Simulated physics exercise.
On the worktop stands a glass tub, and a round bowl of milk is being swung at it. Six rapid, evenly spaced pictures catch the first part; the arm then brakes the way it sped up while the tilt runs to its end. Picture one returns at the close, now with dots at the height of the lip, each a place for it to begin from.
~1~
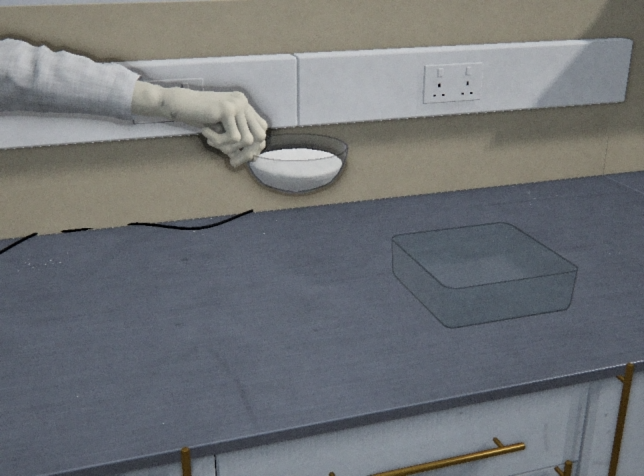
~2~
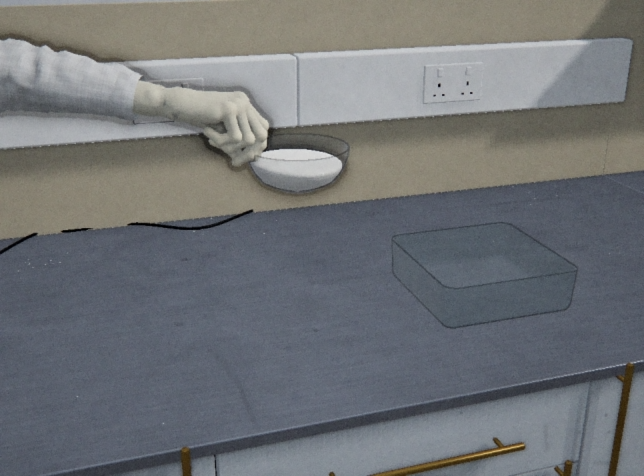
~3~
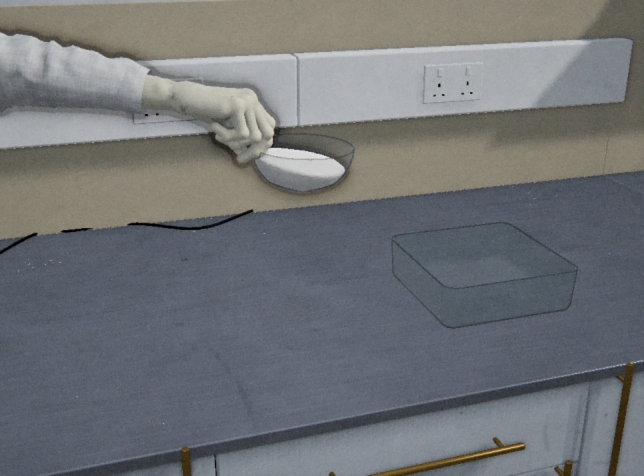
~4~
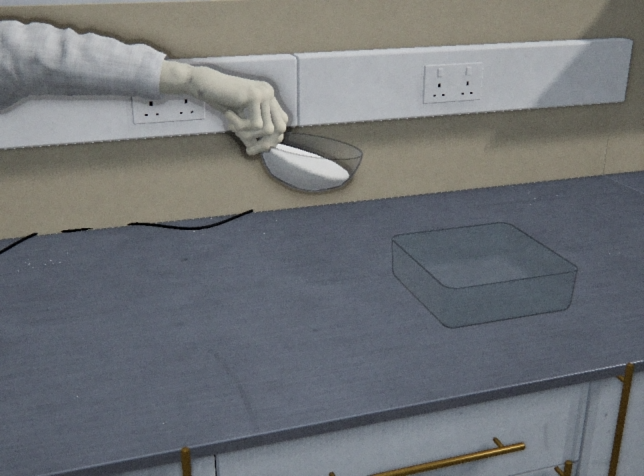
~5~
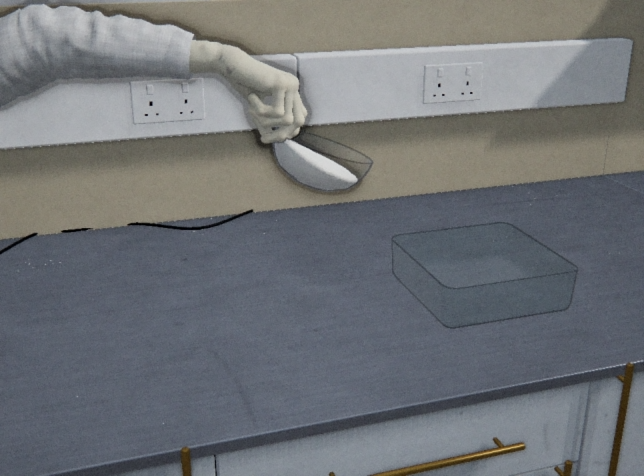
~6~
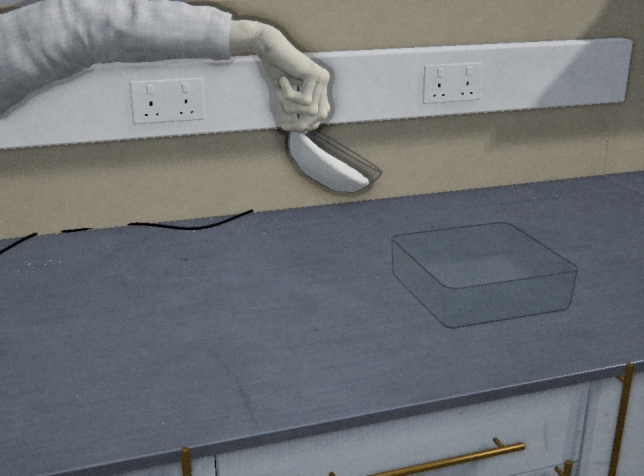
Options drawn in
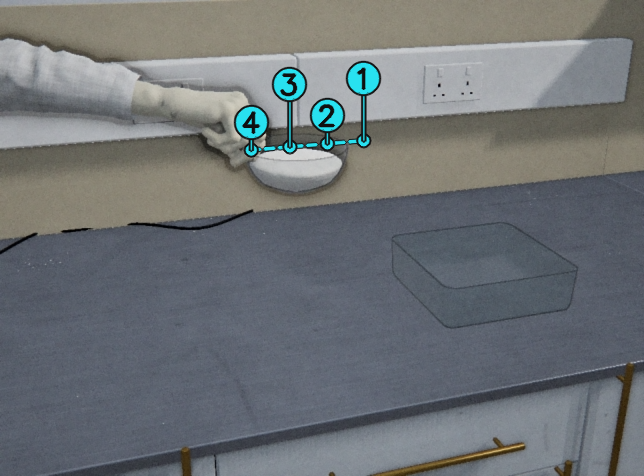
At a grey worktop with a clear, square-cornered tub on it, a hand held up a round bowl of something white, then moved it slightly right while tilting it steadily toward the tub.
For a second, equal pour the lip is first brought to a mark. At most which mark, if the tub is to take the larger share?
That is place 3.
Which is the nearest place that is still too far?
4.
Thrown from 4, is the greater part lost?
Yes.
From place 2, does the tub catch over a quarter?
Yes, it does.
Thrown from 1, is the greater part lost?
No.
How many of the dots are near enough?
Three.
On the marked copy, 1 at (363, 140); 2 at (327, 143); 3 at (289, 146); 4 at (251, 150).
If 1 is chosen, about 65 % lands in the tub, 8 % falls short and 27 % goes beside or beyond.
If 2 is chosen, about 62 % lands in the tub, 5 % falls short and 33 % goes beside or beyond.
If 3 is chosen, about 69 % lands in the tub, 7 % falls short and 24 % goes beside or beyond.
If 4 is chosen, about 6 % lands in the tub, 89 % falls short and 5 % goes beside or beyond.
